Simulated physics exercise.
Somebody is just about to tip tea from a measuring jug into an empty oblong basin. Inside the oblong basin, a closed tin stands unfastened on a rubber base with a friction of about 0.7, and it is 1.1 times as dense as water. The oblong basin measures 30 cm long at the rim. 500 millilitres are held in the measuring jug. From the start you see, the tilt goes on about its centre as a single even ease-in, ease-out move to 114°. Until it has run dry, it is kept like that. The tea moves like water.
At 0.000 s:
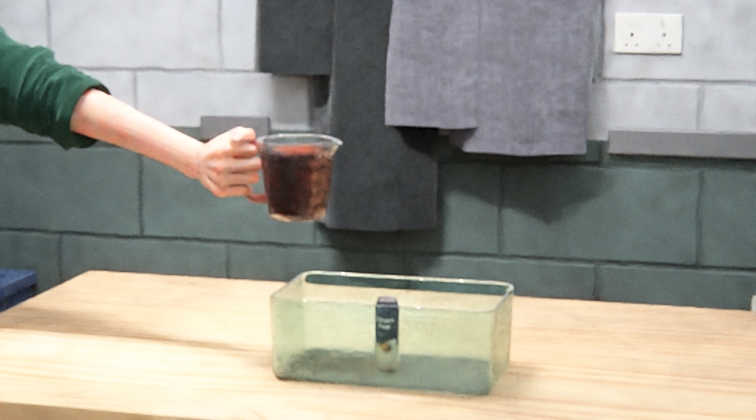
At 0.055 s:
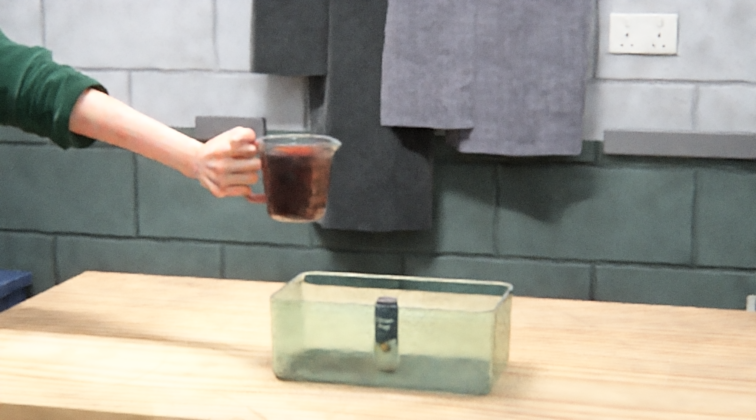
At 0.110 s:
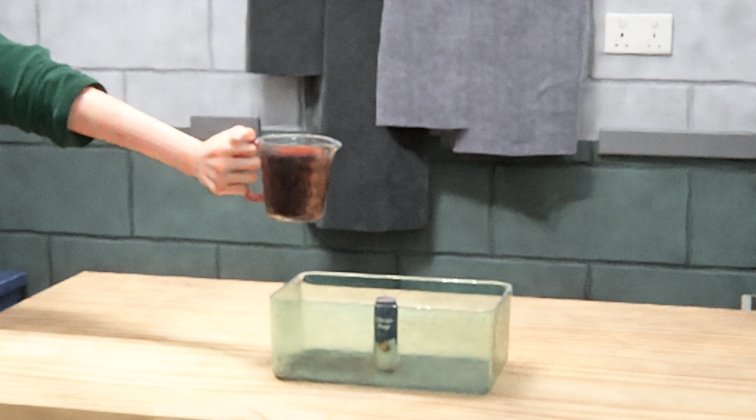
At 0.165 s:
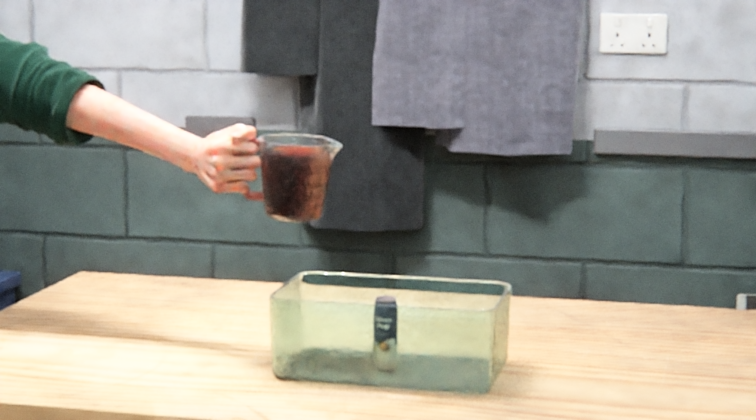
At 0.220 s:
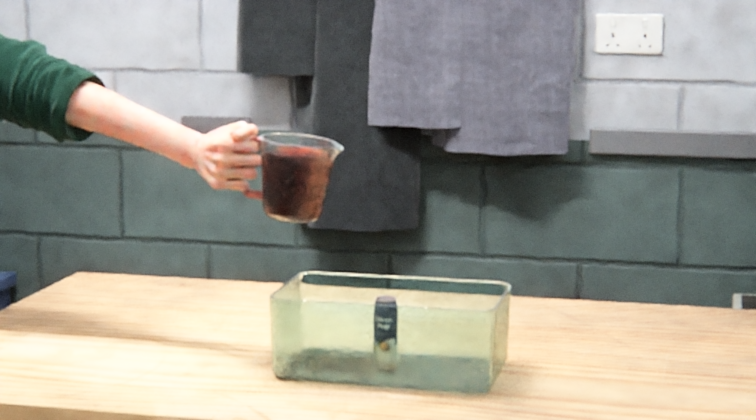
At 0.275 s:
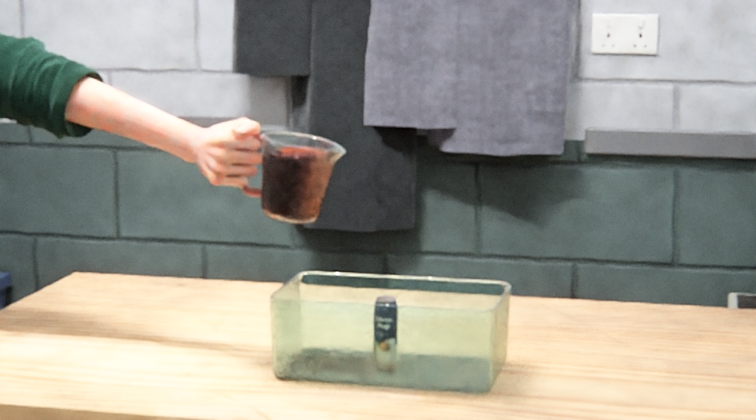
A hand in a green sleeve reaches in from the left, holding a clear measuring jug of dark reddish-brown tea above a pale wooden table, seen from the front. Below sits a greenish glass oblong basin with a small dark tin, before a grey and dark green block wall with hanging grey cloths. The jug slowly tilts slightly rightward while the background drifts a little left.
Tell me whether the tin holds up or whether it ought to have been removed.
It's going to stay vertical.
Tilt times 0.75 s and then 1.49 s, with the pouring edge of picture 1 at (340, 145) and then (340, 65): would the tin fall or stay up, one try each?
In the first try it comes down; in the second it remains standing.
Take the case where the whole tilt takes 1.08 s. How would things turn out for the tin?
The tin keeps standing.
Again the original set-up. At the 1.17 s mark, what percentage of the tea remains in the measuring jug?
What remains is about 14 percent of it all.
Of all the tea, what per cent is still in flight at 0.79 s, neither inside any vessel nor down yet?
Close to 18 per cent, I'd say.
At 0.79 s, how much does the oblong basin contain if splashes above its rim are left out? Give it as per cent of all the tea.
I'd put it near 7 percent.
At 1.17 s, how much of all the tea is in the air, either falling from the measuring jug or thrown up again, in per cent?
Near 16 percent.
Then, 0.79 s in, the tilt is 62° and 74 per cent is still to pour; the tin stands where it began.
Then, 1.17 s in, the tilt is 101° and 13 per cent is still to pour; the tin stands where it began.
Then, 1.56 s in, the tilt is 114° and 0 per cent is still to pour; the tin stands where it began.
Then, 1.99 s in, the tilt is 114° and 0 per cent is still to pour; the tin stands where it began.
Finally, the tin stands where it began.
